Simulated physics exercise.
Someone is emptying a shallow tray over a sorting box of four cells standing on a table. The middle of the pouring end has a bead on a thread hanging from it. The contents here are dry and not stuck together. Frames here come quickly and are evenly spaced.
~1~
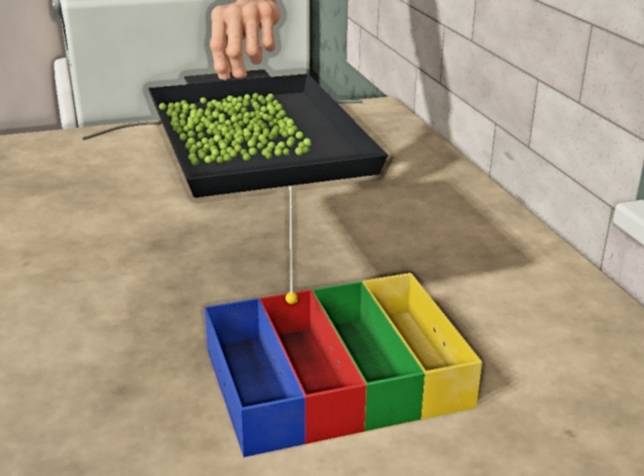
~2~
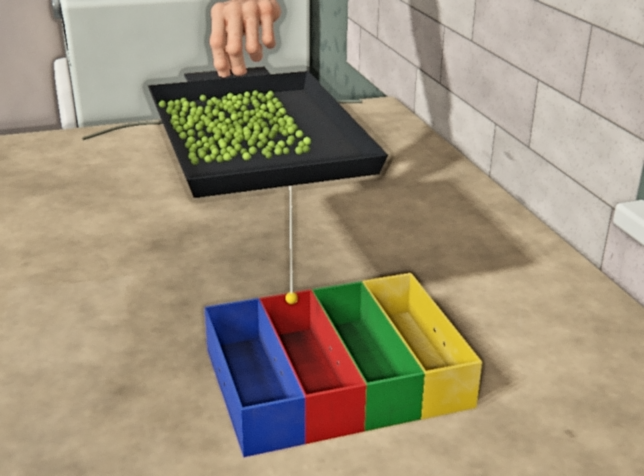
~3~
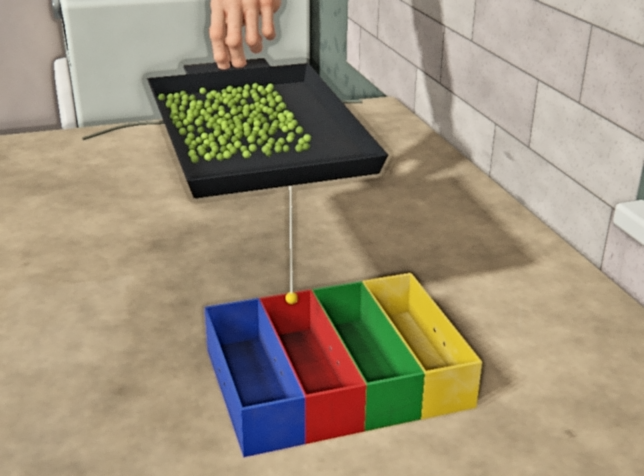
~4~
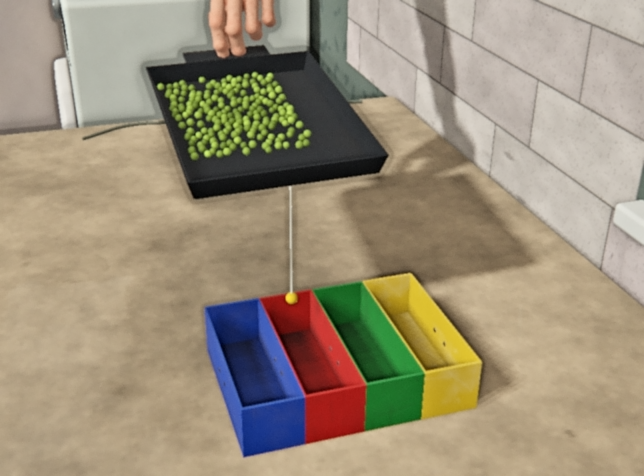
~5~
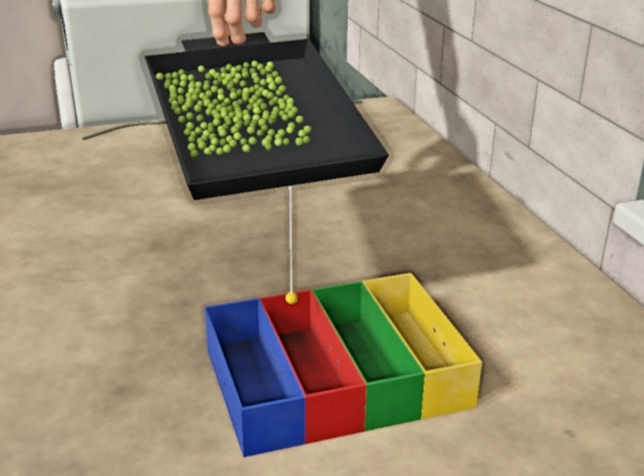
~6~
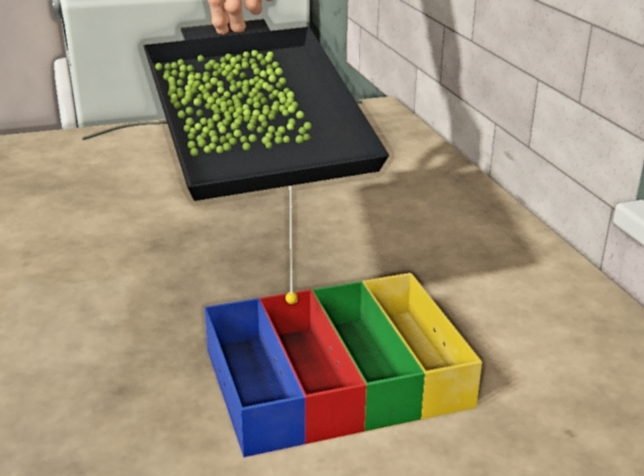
In this clip, a hand holds a black tray of small green balls above a box with blue, red, green and yellow cells, then gradually raises the tray's far end while the balls and the hanging yellow bead barely shift.
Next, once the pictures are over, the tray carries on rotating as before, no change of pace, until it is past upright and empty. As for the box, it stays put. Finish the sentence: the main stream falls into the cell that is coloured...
The main stream falls into the cell that is coloured blue.
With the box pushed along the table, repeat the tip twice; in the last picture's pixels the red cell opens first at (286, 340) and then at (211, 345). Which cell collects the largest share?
The first placing favours the blue one, while the second favours the cell in red.
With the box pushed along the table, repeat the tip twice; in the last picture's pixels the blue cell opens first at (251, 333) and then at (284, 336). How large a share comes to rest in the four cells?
The first gives 60 %, the second 40 %.
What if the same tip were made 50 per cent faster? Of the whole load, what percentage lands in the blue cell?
That works out at some 40 per cent.
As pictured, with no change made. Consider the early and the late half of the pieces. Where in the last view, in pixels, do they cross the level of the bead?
For the early half I get (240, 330), and for the late half (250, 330).
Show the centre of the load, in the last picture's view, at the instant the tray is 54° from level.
The load is centred near (244, 176).
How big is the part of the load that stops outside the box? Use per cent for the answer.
Roughly 30 in a hundred.
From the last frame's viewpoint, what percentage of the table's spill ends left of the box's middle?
It comes to about 100 percent.
Soon, tray tipped steeply; nearly all on the tray; a stray few in the blue cell; a stray few falling or outside the box.
A while on, tray tipped right over; most on the tray; a small part in the blue cell; about a quarter falling or outside the box.
Towards the end, tray tipped past a quarter turn; about half in the blue cell; about a quarter in the red cell; a stray few in the green cell; about a quarter falling or outside the box.
Finally, tray tipped past a quarter turn; about half in the blue cell; about a quarter in the red cell; a stray few in the green cell; none in the yellow cell; about a quarter outside the box.
